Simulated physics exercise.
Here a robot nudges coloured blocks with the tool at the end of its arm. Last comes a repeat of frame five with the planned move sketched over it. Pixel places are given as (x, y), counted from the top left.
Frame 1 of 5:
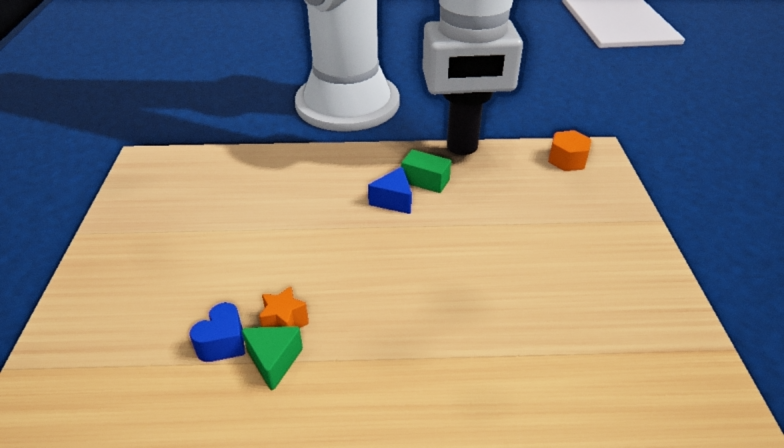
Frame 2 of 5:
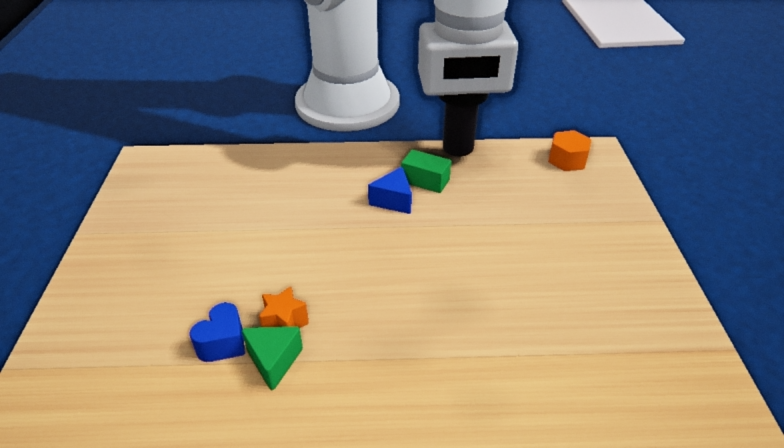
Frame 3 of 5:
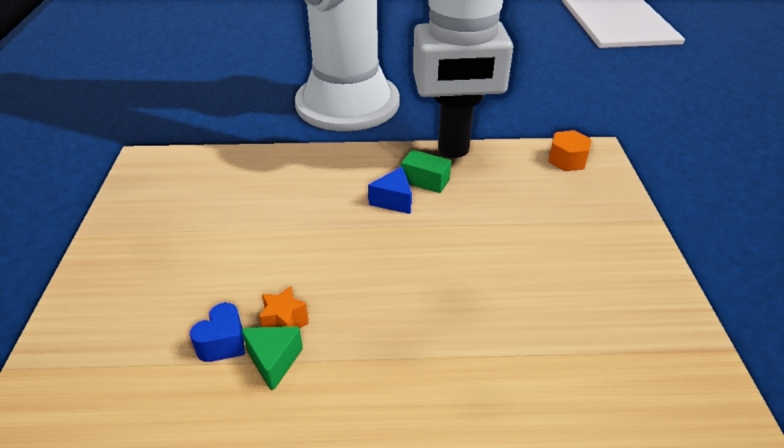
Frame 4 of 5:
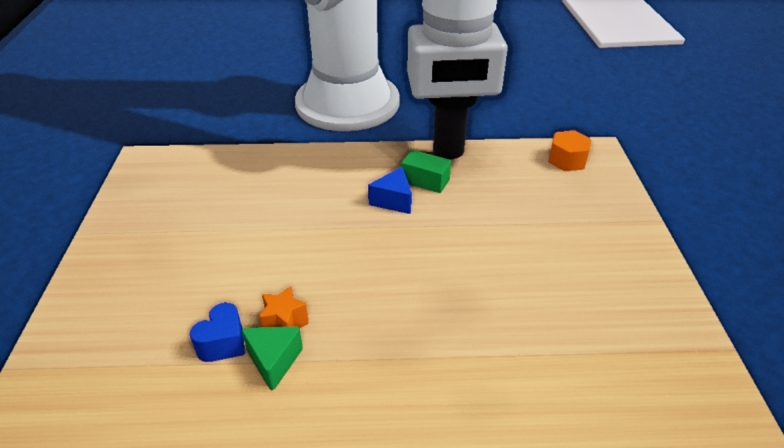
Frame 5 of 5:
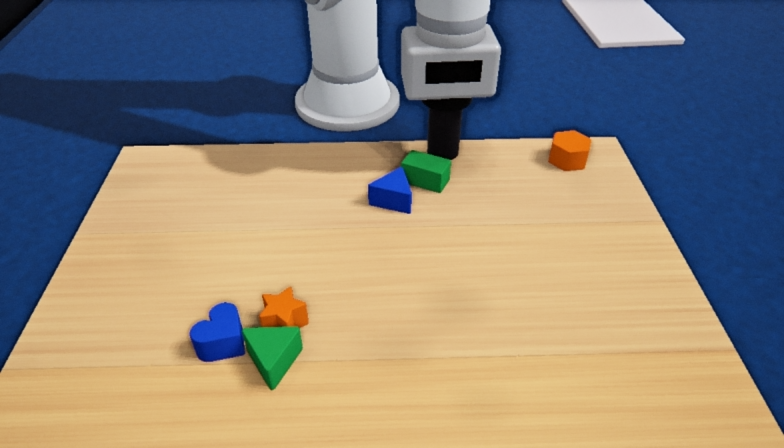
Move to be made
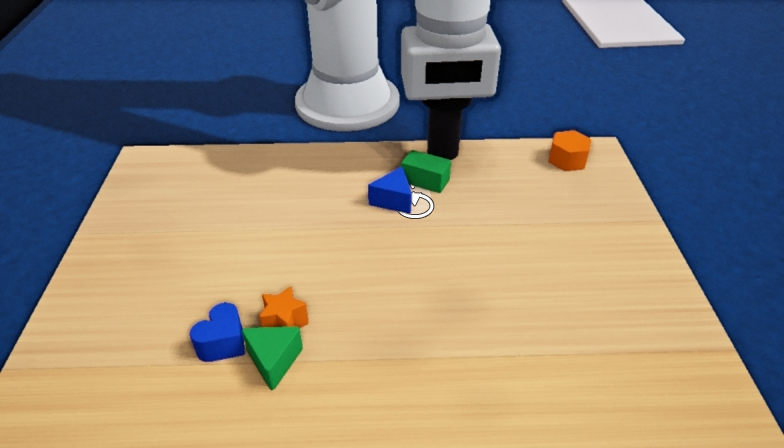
A robot arm with a black tool tip moved slightly left along the far edge of a wooden table, behind a green block and a blue one, while all the coloured blocks stayed still.
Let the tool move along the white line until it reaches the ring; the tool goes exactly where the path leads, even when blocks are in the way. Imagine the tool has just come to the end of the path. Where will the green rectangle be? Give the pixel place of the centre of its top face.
When the path ends, it will be at (391, 198).
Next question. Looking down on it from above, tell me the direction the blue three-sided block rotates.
Anticlockwise.
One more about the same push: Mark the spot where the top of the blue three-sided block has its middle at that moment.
Top centre: (366, 210).
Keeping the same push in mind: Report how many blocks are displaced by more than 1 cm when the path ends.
My prediction: Two blocks.
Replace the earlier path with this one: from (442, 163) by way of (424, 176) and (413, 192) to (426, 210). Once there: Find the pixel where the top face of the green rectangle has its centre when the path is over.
The middle of its upper face should be somewhere near (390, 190).
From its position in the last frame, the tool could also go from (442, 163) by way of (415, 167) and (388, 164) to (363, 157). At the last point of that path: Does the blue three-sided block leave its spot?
Yes, that is what happens.
The line goes from (442, 163) over (419, 171) and (413, 187) to (415, 205).
On the path given first. One third of the way, tool (418, 161); blue three-sided block (388, 186), turned 25° anticlockwise; green rectangle (410, 169).
Two thirds of the way, tool (413, 177); blue three-sided block (378, 198), turned 35° anticlockwise; green rectangle (397, 183), turned 20° clockwise.
At the end, tool (415, 195); blue three-sided block (366, 210), turned 20° anticlockwise; green rectangle (391, 198), turned 35° clockwise.
